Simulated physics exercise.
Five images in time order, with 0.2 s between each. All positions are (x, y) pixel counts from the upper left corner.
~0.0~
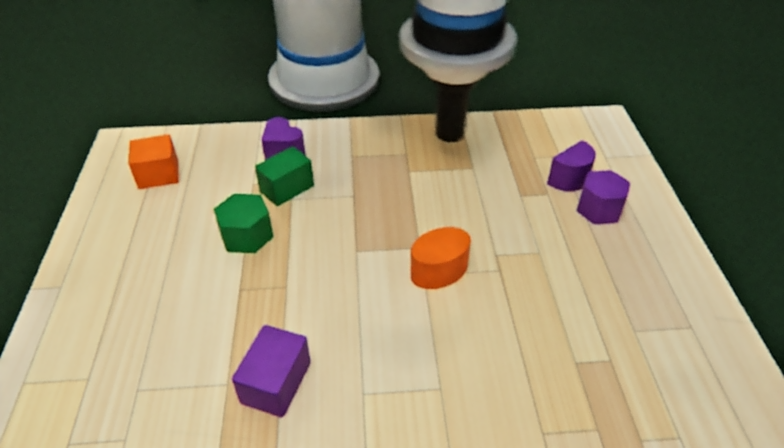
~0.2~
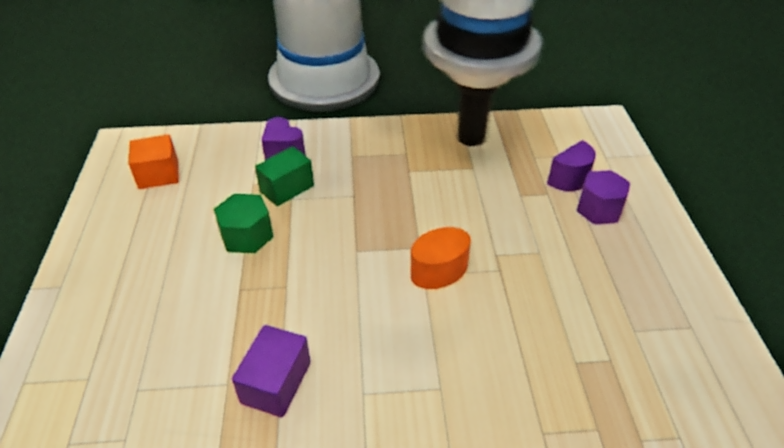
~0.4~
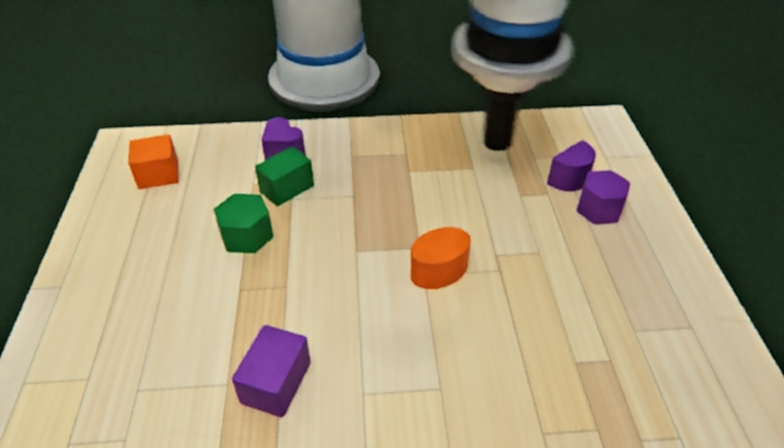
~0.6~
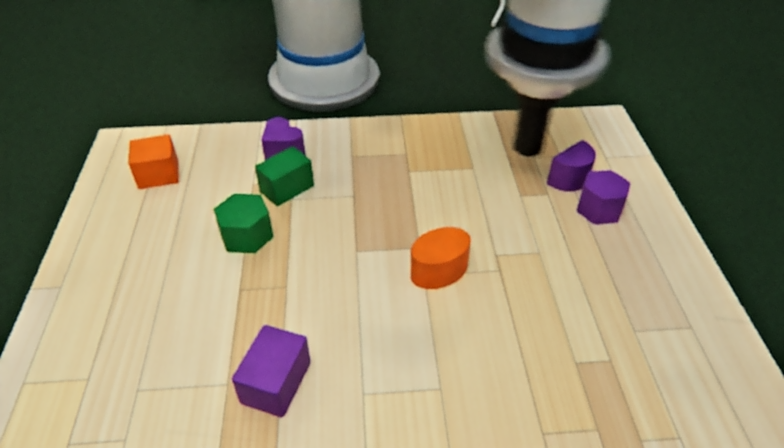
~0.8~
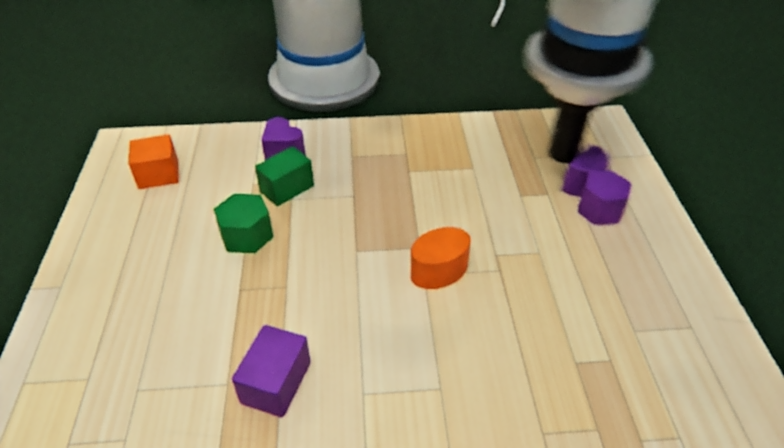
On a light wooden tabletop scattered with orange, green and purple blocks, a robot arm's black-tipped pusher glided right, then nudged a purple block slightly rightward, close beside the purple hexagonal one.
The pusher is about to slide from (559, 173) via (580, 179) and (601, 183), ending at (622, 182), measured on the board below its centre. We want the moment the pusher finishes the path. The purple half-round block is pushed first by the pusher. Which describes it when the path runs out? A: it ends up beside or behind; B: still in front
My pick is A.
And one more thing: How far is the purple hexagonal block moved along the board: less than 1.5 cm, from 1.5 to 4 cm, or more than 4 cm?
Middling, 1.5 to 4 cm.
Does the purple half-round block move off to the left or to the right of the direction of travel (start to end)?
Pushed right.
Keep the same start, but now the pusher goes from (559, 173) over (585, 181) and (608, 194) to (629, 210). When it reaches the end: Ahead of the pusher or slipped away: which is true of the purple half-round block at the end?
Still in front.
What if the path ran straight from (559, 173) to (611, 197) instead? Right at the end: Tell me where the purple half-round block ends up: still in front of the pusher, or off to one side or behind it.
The pusher still drives it.
The first path, step by step. Halfway along, pusher (597, 163); purple half-round block (625, 170), turned 20° clockwise; purple hexagonal block (622, 196), turned 20° clockwise.
At the end, pusher (629, 163); purple half-round block (644, 175), turned 40° clockwise; purple hexagonal block (623, 197), turned 25° clockwise.
